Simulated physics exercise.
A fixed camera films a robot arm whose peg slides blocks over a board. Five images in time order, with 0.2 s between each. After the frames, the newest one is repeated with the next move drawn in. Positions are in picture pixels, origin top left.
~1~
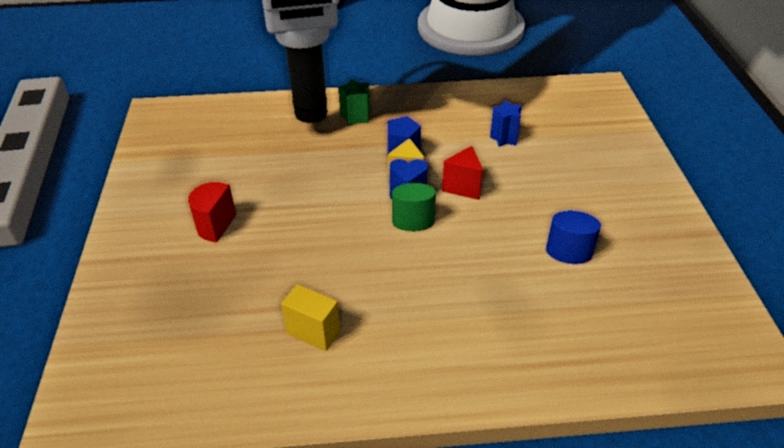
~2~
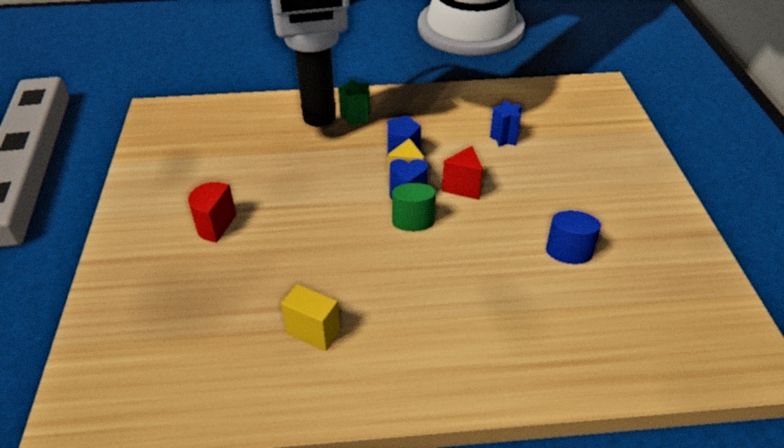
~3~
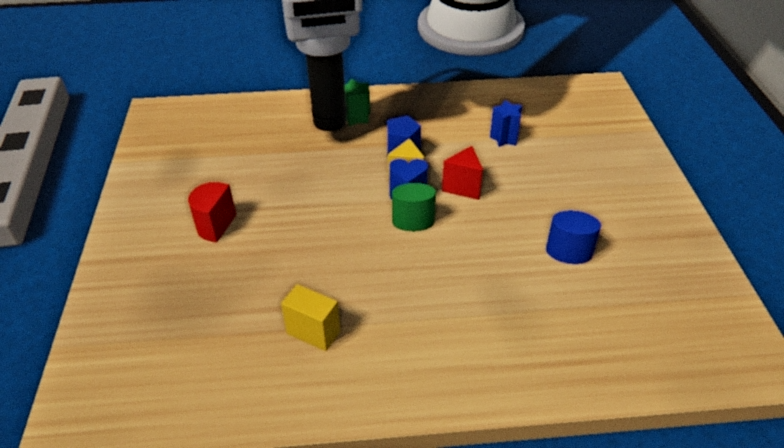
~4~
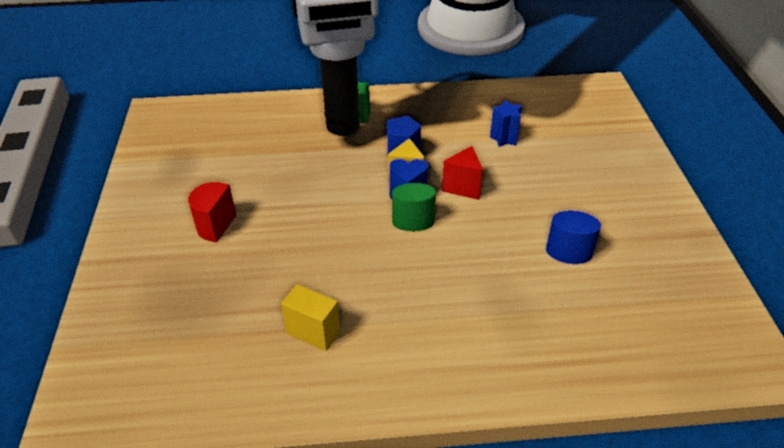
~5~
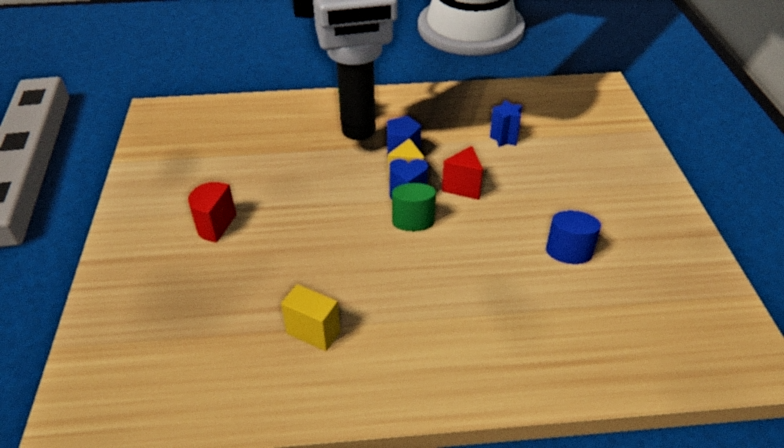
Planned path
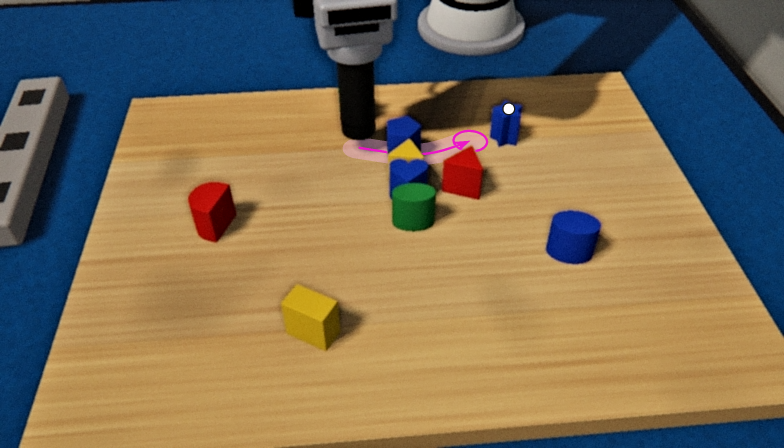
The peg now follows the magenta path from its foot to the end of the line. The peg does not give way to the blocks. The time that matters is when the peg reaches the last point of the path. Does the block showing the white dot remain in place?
Yes - that is the case.
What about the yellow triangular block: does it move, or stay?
Stays where it is.
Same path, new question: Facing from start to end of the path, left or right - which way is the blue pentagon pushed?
Measured against the direction from start to end, the blue pentagon shifts toward the right-hand side.
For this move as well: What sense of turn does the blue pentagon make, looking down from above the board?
It goes round the way clock hands do.
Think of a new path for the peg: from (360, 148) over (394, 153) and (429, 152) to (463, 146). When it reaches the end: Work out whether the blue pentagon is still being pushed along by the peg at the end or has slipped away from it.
It lies beside or behind the peg.
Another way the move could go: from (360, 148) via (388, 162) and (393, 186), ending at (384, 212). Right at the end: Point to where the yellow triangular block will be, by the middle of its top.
It is at (429, 159).
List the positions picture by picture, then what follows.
The first frame shows peg's lower end (311, 115); blue pentagon (403, 126); yellow triangular block (407, 150); blue star (509, 109).
The second frame shows peg (320, 118); blocks still.
The third frame shows peg (330, 123); blocks still.
The fourth frame shows peg (343, 127); blocks still.
The fifth frame shows peg (359, 131); blue pentagon (403, 126); yellow triangular block (407, 150); blue star (509, 109).
Drawn move, from (360, 148) by way of (398, 154) and (437, 152) to (470, 141); the dot is on the blue star.
On the path given first. One third of the way, peg (398, 137); blue pentagon (430, 130), turned 20° clockwise.
Two thirds of the way, peg (439, 135); blue pentagon (467, 134), turned 50° clockwise.
At the end, peg (472, 124); blue pentagon (474, 134), turned 65° clockwise; yellow triangular block still; blue star still.
